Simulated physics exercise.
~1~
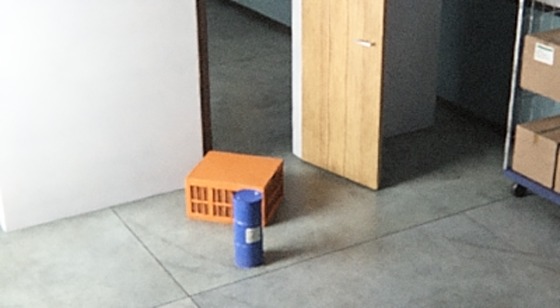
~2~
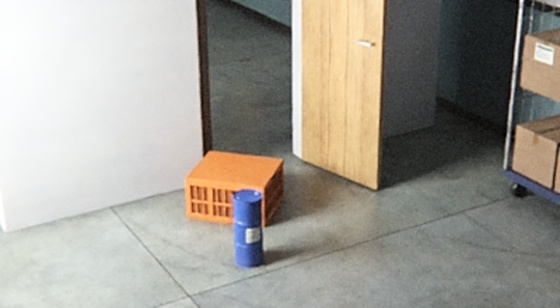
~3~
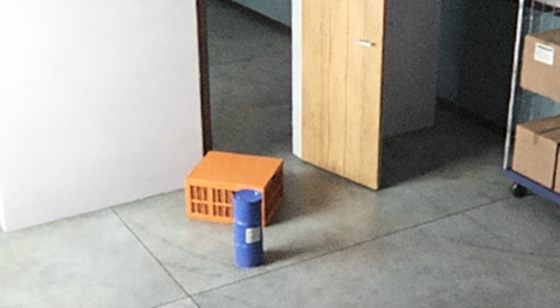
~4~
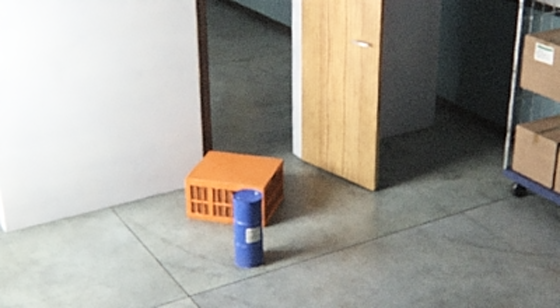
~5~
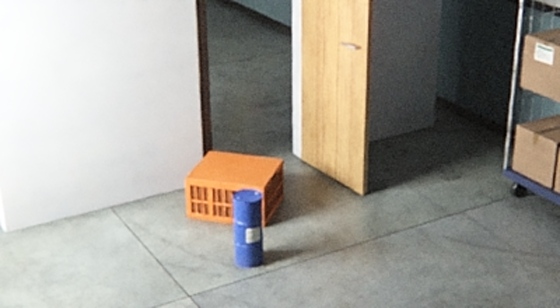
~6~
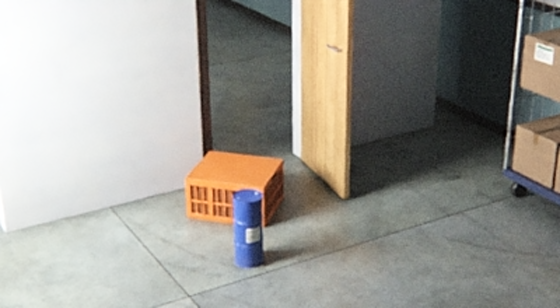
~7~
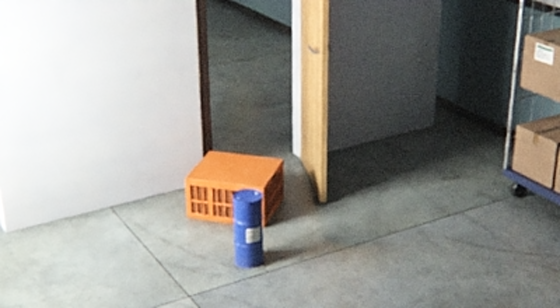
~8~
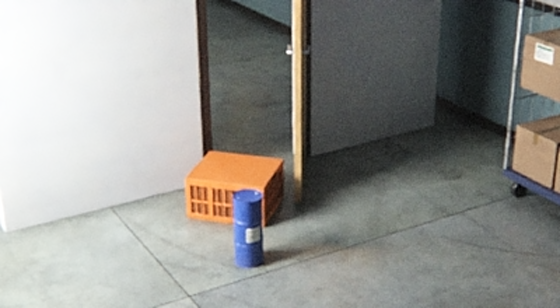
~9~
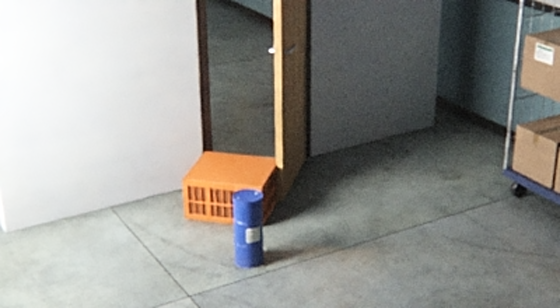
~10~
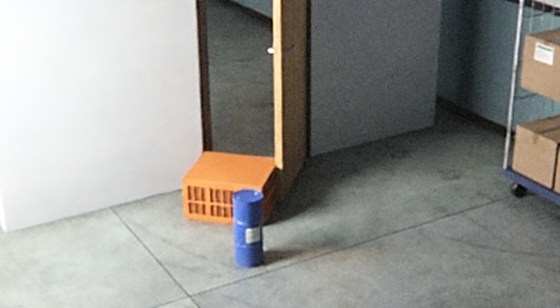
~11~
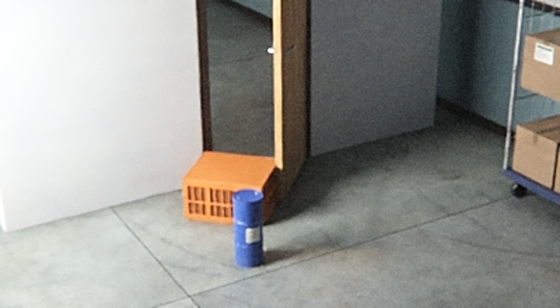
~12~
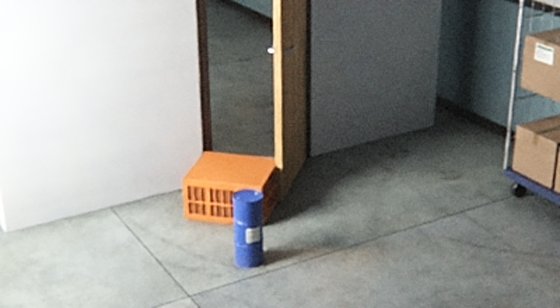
Wooden door swinging partly shut toward an orange crate beside a blue canister, then stopping against the crate, still ajar.
